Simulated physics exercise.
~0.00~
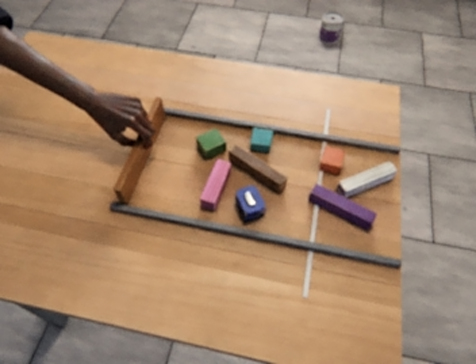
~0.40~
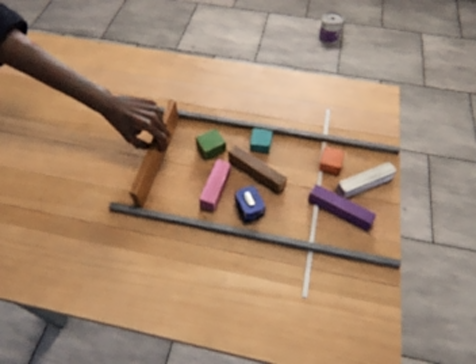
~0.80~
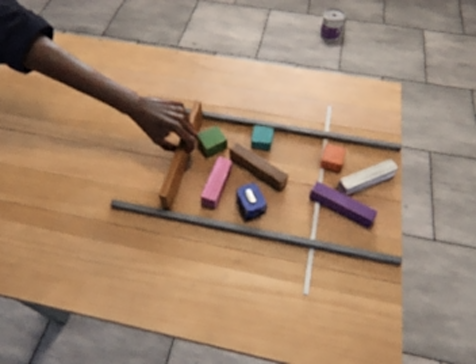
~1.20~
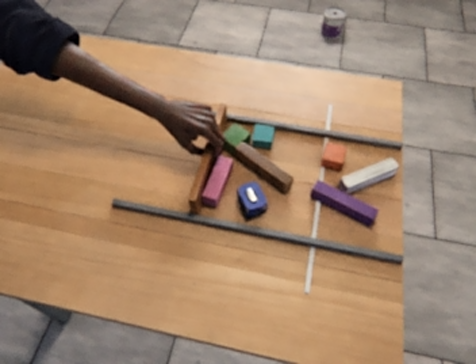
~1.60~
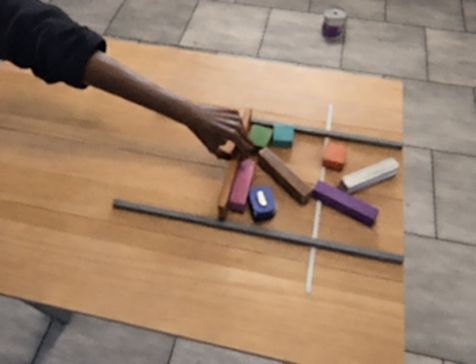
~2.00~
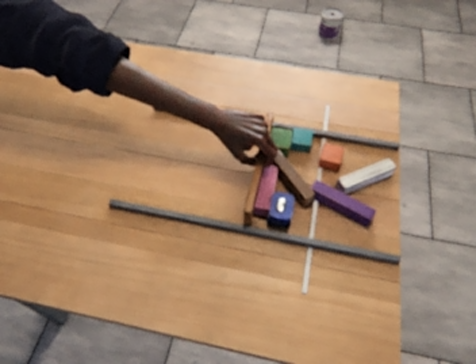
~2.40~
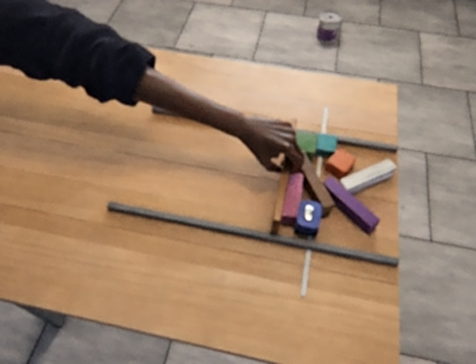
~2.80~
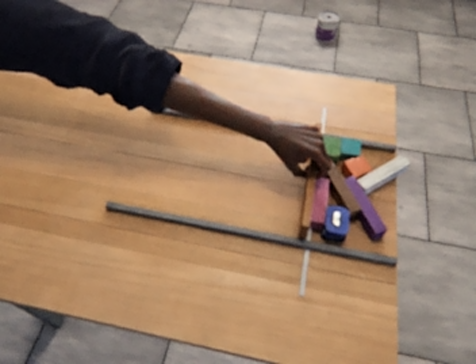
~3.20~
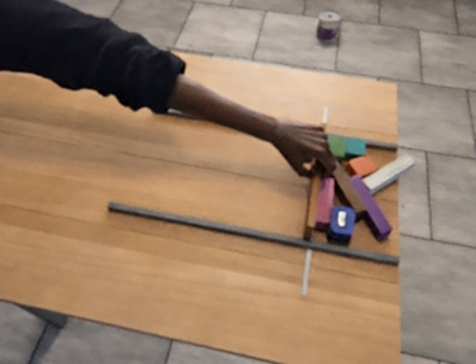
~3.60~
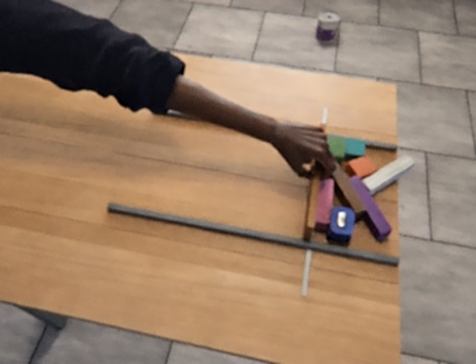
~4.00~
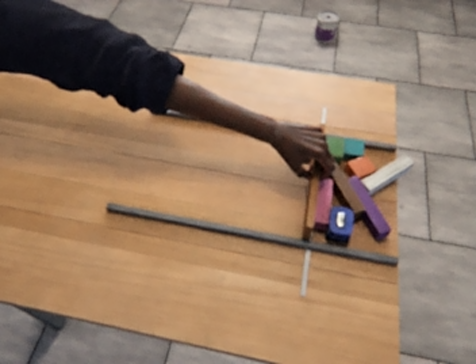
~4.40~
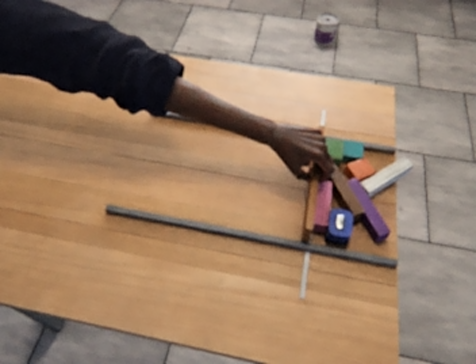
The footage shows a hand sliding an upright wooden board rightward between two dark rails on a table, gathering colourful blocks and sticks into a cluster near the table's end, then stopping at the white tape line with every piece still on the table.
